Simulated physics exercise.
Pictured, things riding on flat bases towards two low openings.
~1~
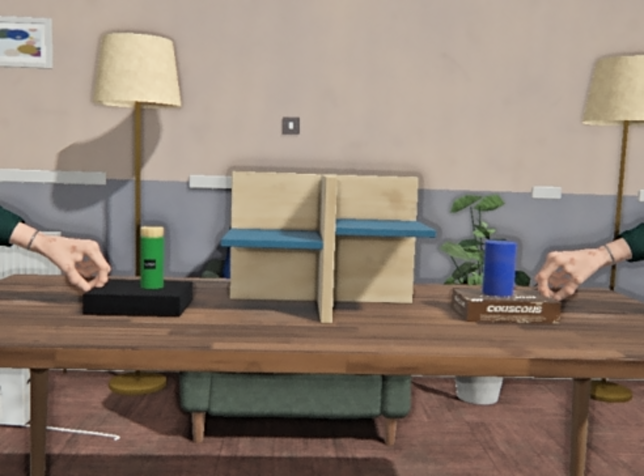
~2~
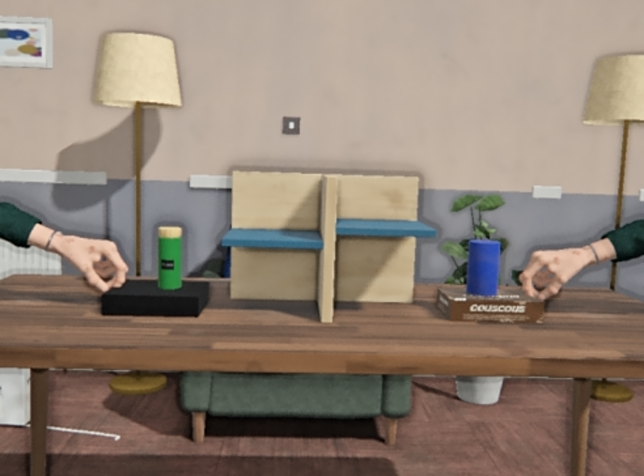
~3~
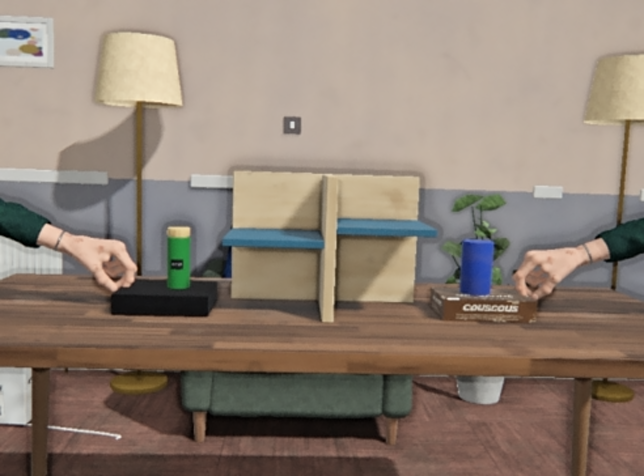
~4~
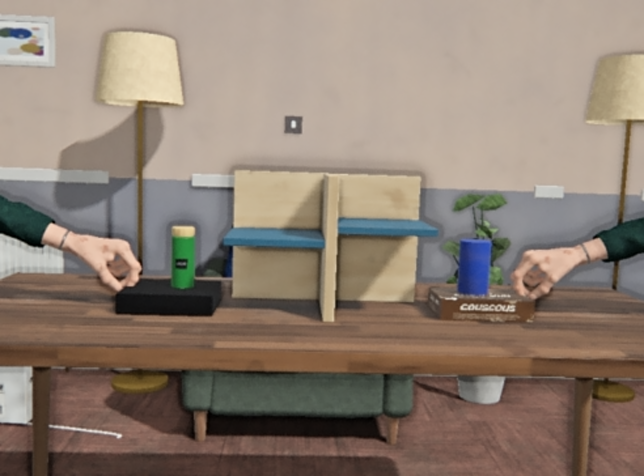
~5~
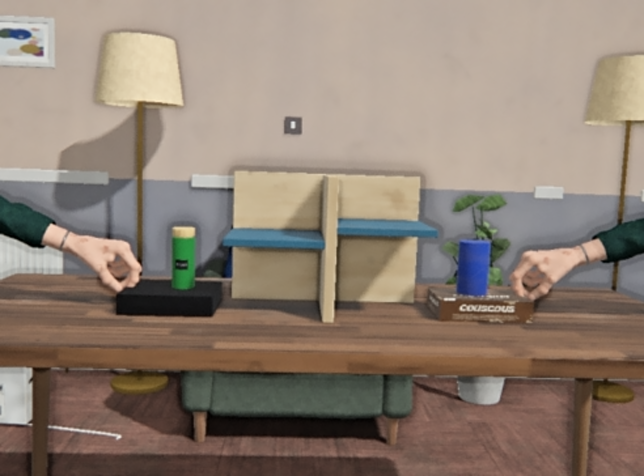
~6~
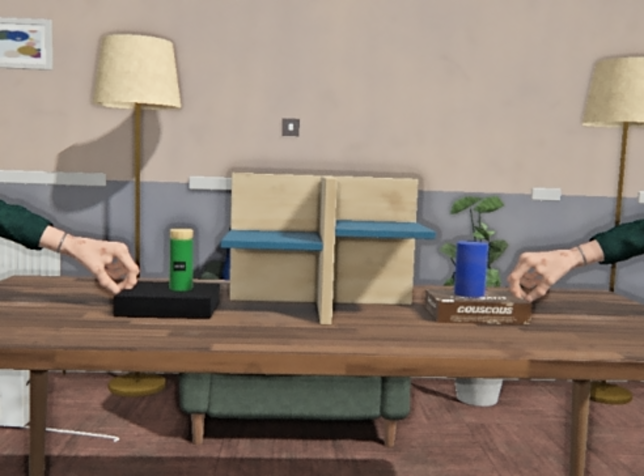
Two hands, one at each side of a long wooden table, push flat bases carrying upright cylinders inward, seen from the front in a room with two lamps. A green cylinder stands on a black board at left and a blue one on a brown packet at right, flanking a pale wooden shelf with blue ledges. Both loads slide a short way inward, then barely move, while the view shifts very slightly.
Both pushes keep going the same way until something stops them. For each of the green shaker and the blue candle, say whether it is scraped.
Scraped? Green shaker: Yes; blue candle: No.
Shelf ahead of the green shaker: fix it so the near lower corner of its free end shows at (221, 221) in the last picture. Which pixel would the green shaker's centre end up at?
(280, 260).
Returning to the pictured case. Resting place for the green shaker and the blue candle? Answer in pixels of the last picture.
So the green shaker finishes at (237, 280), and the blue candle finishes at (371, 267).
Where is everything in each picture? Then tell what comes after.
Hands sliding the things forward; green shaker (152, 257); blue candle (499, 268); shelf (326, 244), in the first picture.
Hands sliding the things forward; blue candle (483, 268); brown packet (488, 304), in the second picture.
Hands sliding the things forward; green shaker (179, 258); black board (168, 298), in the third picture.
Hands sliding the things forward; blue candle (474, 267); shelf (328, 243), in the fourth picture.
Hands sliding the things forward; green shaker (183, 258); brown packet (478, 304), in the fifth picture.
Hands sliding the things forward; green shaker (181, 259); blue candle (471, 269); black board (170, 300), in the sixth picture.
Then, 1.12 s past the last view, green shaker leaning 10° off how it started near (217, 260); blue candle riding along near (434, 269).
Then, 1.56 s past the last view, green shaker leaning 49° off how it started near (217, 263); blue candle riding along near (415, 268).
Then, 1.76 s past the last view, green shaker on its side near (210, 279); blue candle riding along near (406, 268).
Finally, the green shaker gets scraped off its spot, near (237, 280); the blue candle rides in untouched, near (372, 267).
